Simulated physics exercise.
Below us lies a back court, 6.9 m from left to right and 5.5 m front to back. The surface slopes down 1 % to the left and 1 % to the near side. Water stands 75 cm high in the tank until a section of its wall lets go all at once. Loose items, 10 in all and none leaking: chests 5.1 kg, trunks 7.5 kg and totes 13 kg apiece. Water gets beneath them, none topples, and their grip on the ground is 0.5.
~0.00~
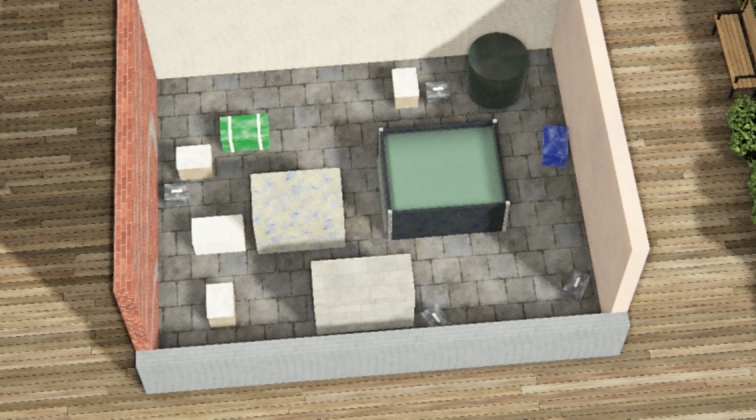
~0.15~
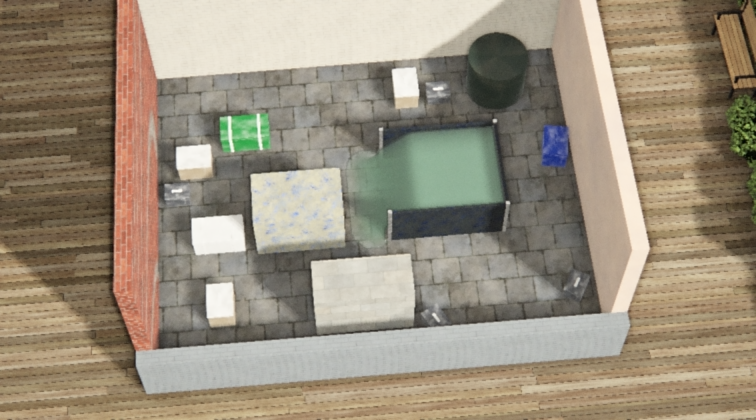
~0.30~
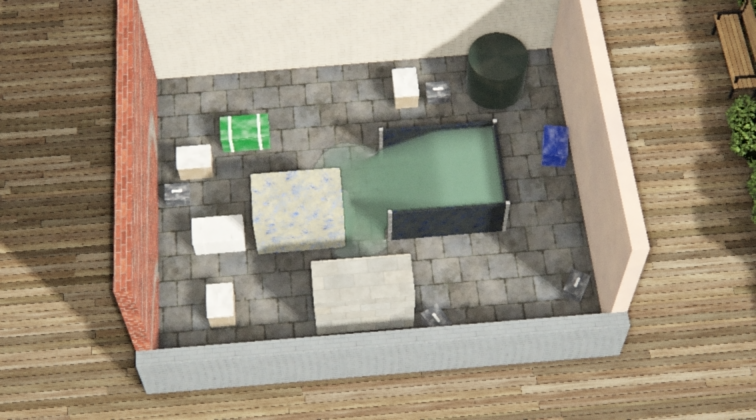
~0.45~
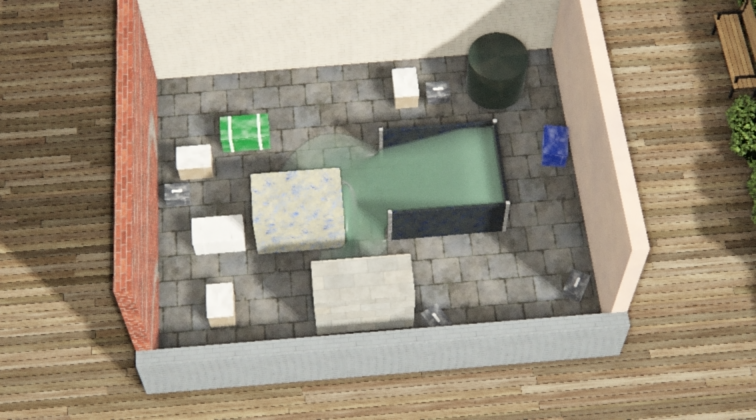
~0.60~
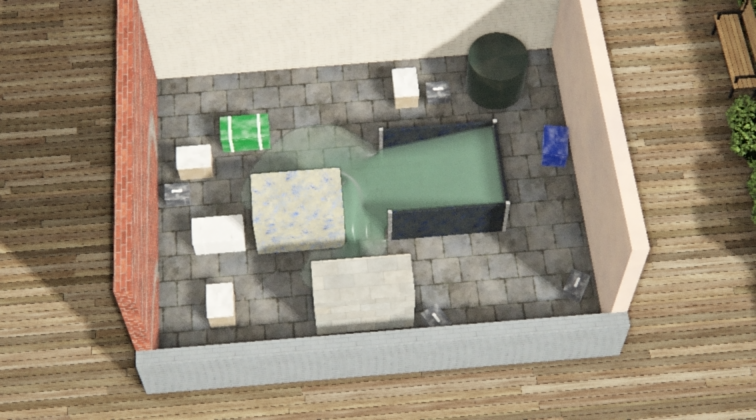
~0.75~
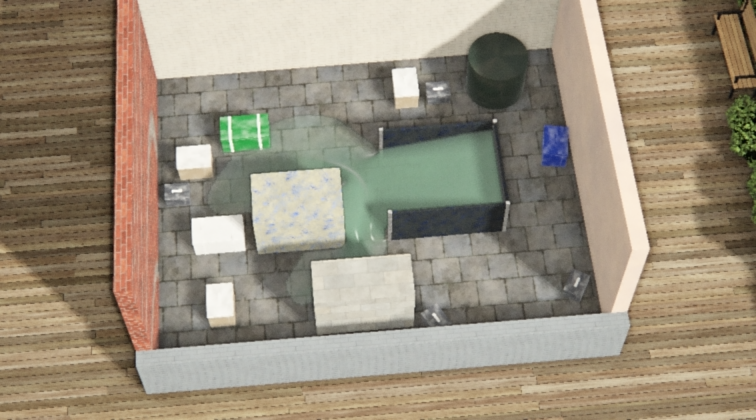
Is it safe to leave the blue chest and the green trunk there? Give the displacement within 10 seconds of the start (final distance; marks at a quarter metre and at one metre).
Blue chest barely shifts, green trunk moves a short way.
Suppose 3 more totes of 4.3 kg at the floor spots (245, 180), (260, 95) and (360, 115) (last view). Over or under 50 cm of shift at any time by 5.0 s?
In that order: Past it, past it, short of it.
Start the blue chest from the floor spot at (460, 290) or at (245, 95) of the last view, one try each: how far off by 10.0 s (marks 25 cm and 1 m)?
In that order: It is nudged along; it ends far away.
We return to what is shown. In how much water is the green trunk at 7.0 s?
About 6 cm.
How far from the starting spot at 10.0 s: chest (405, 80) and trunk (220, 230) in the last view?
In that order: 60 cm, 100 cm.
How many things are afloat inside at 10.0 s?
6 of them.
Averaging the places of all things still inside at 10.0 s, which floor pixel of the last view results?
Around (366, 220).
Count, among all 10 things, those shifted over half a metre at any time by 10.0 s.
I count 7.
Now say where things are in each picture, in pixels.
In the first picture, the blue chest at (556, 140) rests on the ground; the green trunk at (244, 126), on the bottom; water covers 2.7 m2; 0 of 10 have shifted.
In the second picture, the blue chest at (556, 140) rests on the ground; the green trunk at (244, 126) rests on the ground; water covers 3.7 m2; 0 of 10 have shifted.
In the third picture, the blue chest at (556, 140), on the bottom; the green trunk at (244, 126), on the bottom; 4.5 m2 under water; 0 of 10 have shifted.
In the fourth picture, the blue chest at (556, 140) rests on the ground; the green trunk at (244, 126), on the bottom; water covers 5.5 m2; 0 of 10 have shifted.
In the fifth picture, the blue chest at (556, 140), on the bottom; the green trunk at (244, 126), on the bottom; 6.8 m2 under water; 0 of 10 have shifted.
In the sixth picture, the blue chest at (556, 140), on the bottom; the green trunk at (244, 126) rests on the ground; water covers 8.1 m2; 0 of 10 have shifted.
After 2.0 s the blue chest is near (556, 140), 0.0 m from its start, aground; the green trunk is near (177, 78), 1.5 m from its start, afloat; 3 afloat.
After 4.5 s the blue chest is near (553, 137), 0.1 m from its start, aground; the green trunk is near (269, 134), 0.5 m from its start, afloat; 5 afloat.
After 7.0 s the blue chest is near (546, 132), 0.2 m from its start, aground; the green trunk is near (252, 114), 0.3 m from its start, afloat; 5 afloat.
After 10.0 s the blue chest is near (549, 142), 0.1 m from its start, afloat; the green trunk is near (207, 123), 0.6 m from its start, afloat; 6 afloat.
